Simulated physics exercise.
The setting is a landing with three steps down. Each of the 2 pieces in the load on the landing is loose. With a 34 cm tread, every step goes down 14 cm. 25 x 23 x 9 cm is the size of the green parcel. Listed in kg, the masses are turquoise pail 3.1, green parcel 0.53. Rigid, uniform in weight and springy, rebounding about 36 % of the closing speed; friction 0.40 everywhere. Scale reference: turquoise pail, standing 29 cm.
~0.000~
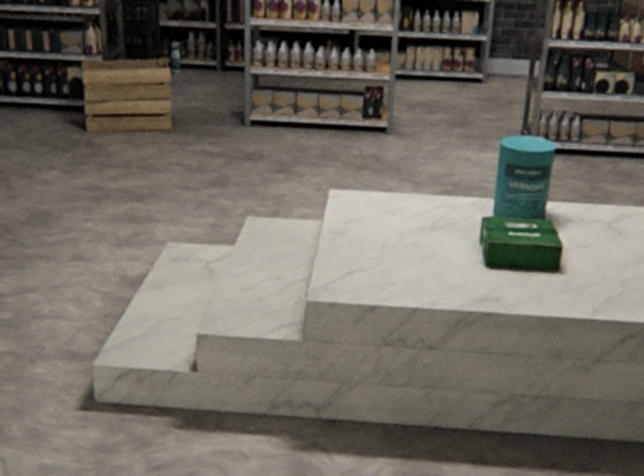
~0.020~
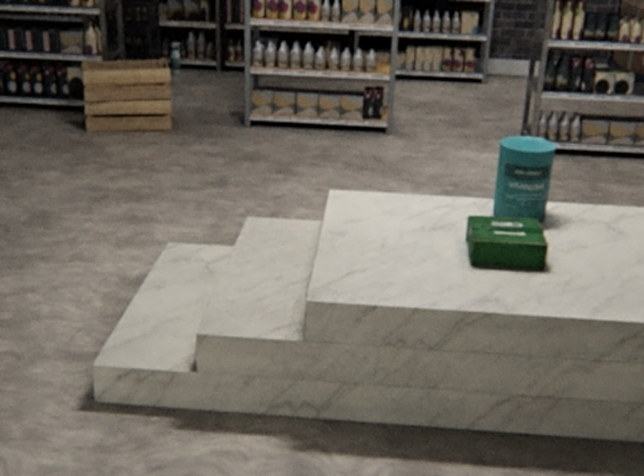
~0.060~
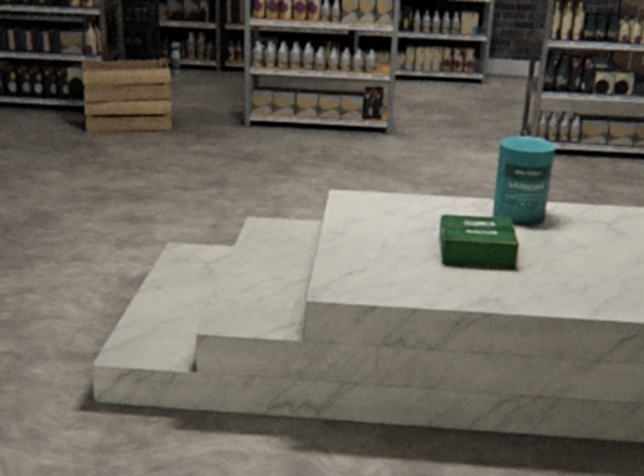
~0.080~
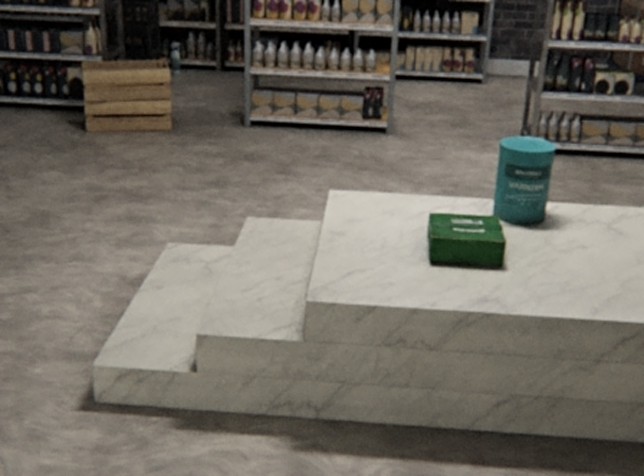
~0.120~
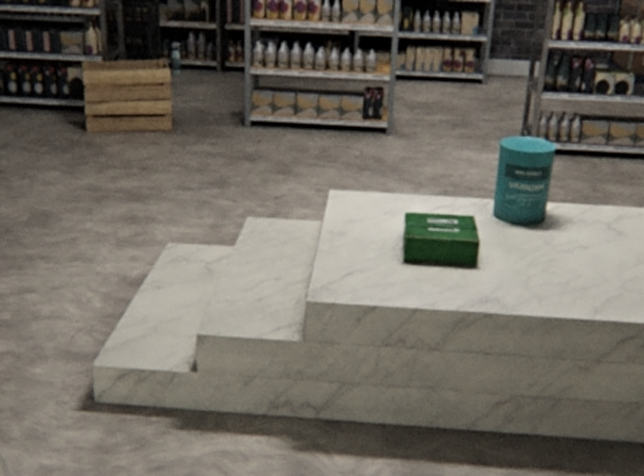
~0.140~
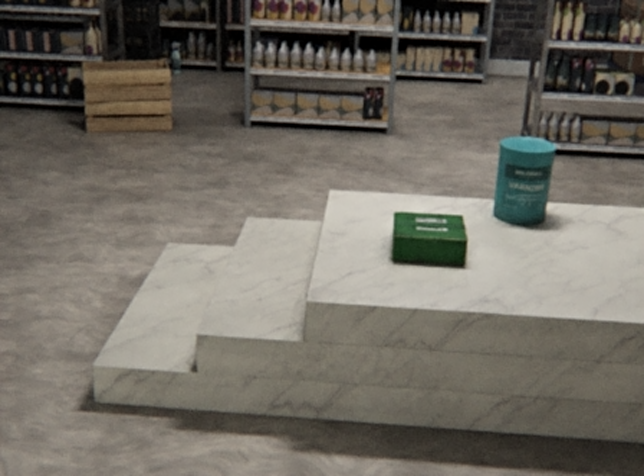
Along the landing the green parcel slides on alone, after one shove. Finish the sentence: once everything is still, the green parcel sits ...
... on one of the steps.
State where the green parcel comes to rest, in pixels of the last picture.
You'll find it at about (272, 265).
After 0.24 s, 20 cm to the first step; green parcel near (377, 234).
After 0.44 s, 3 cm past the top edge and 0 cm lower; green parcel near (310, 231).
After 0.54 s, 11 cm past the top edge and 5 cm lower; green parcel near (287, 241).
After 0.74 s, 15 cm past the top edge and 13 cm lower; green parcel near (274, 262).
At rest (1.4 s), 16 cm past the top edge and 14 cm lower; turquoise pail in place, give or take 12 cm. Seen from the same camera at the end, green parcel near (272, 265).
